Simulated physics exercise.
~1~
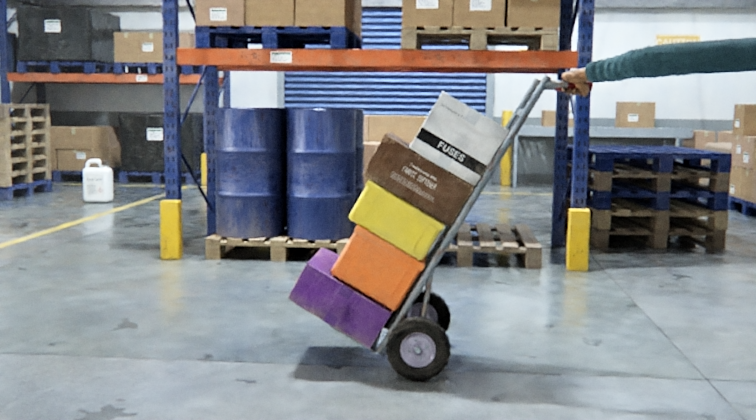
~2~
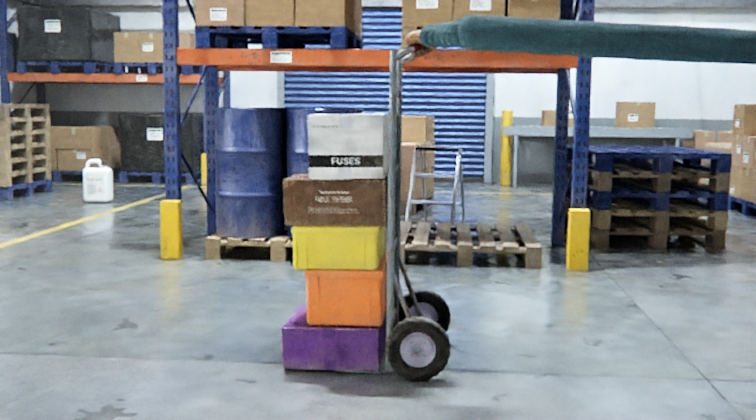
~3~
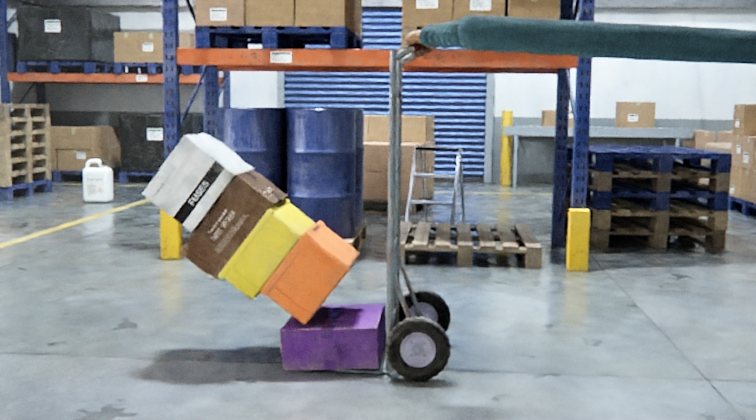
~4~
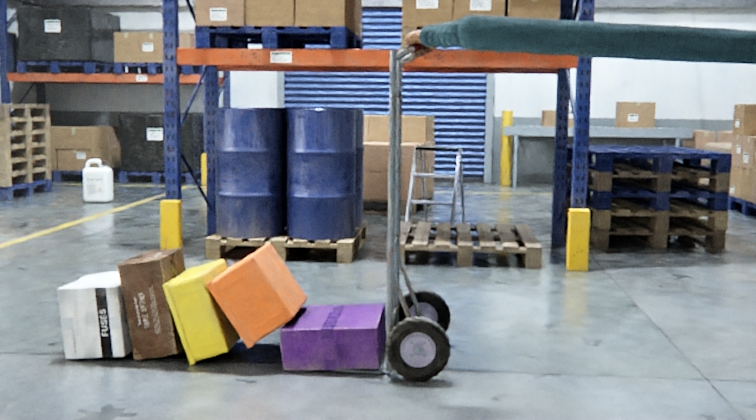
Stacked boxes on a hand truck swinging upright under a sleeved arm, the upper four toppling left while the purple box stays put.
